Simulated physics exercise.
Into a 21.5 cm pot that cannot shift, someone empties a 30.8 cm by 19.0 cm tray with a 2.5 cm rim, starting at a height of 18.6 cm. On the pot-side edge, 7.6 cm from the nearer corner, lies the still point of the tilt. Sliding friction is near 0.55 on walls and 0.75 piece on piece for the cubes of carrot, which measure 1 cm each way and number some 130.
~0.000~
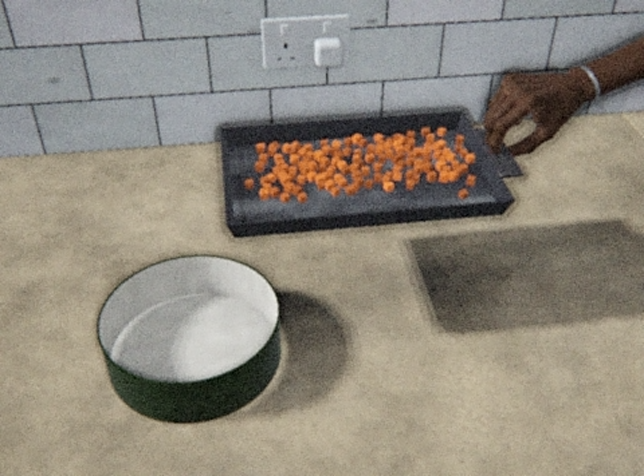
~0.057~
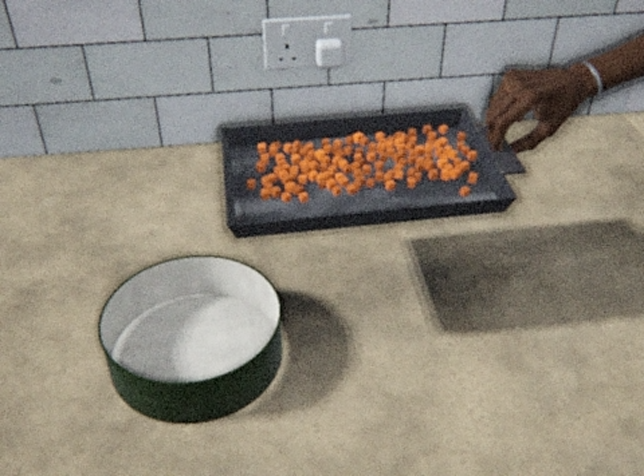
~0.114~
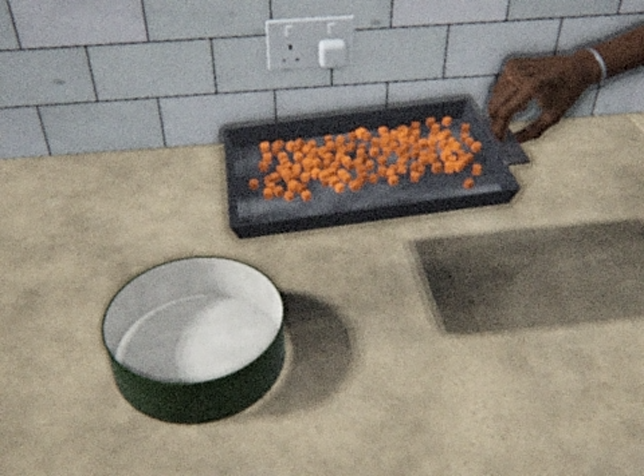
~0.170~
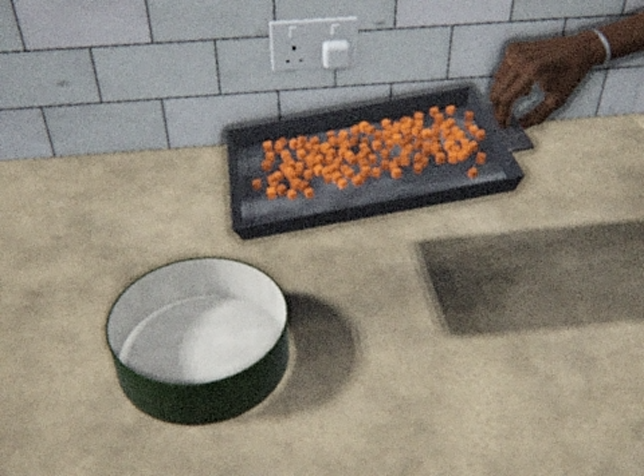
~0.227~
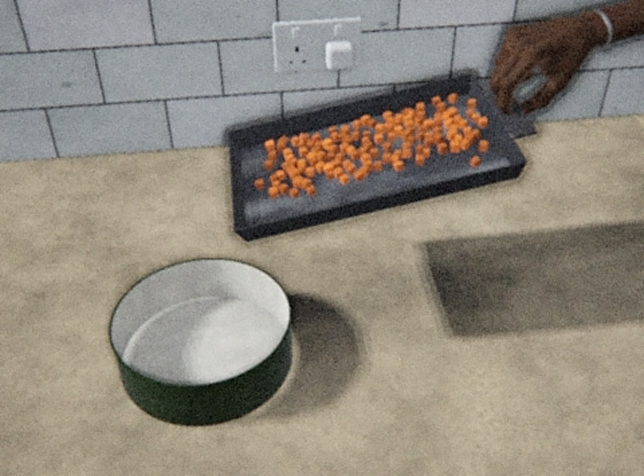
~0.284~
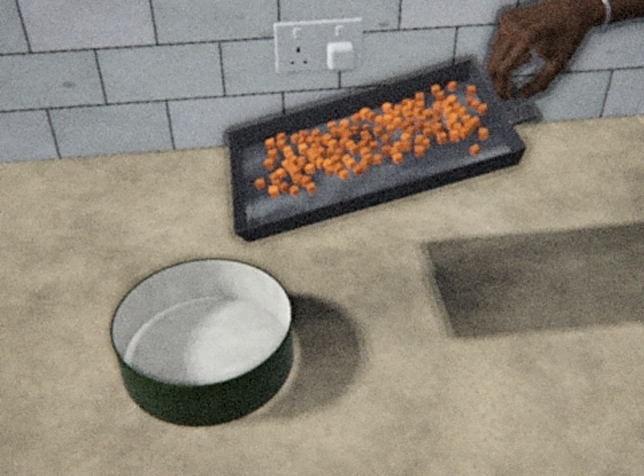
The clip shows a hand at the right of a dark tray of small orange cubes, raised above a counter beside a green pot with a white interior, as the tray's right side gradually lifts, slanting it down toward the left.
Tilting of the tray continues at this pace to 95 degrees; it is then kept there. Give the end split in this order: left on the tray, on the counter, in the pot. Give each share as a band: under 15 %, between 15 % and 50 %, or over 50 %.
Shares by band: Tray under 15 %, counter between 15 % and 50 %, pot over 50 %.
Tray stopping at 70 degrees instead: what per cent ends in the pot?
It would be near 30 per cent.
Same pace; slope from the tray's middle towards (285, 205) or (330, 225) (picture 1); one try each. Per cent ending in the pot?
Near 100 and 55 per cent, in that order.
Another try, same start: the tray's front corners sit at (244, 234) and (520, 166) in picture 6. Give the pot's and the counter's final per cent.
Pot 100, counter 0.
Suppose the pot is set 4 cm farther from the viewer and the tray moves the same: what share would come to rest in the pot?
With that change it comes to something like 85 in a hundred.
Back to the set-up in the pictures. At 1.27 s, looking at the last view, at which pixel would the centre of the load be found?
At about (225, 196).
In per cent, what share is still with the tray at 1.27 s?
55%, roughly.
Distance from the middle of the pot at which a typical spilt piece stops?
20 cm.
After 0.87 s, tilt 52 degrees; the tray holds 100 %, the pot 0 %.
After 1.27 s, tilt 78 degrees; the tray holds 55 %, the pot 25 %.
After 1.75 s, tilt 95 degrees; the tray holds 20 %, the pot 40 %.
At rest (3.0 s), tray 0 %, counter 35 %, pot 65 %.
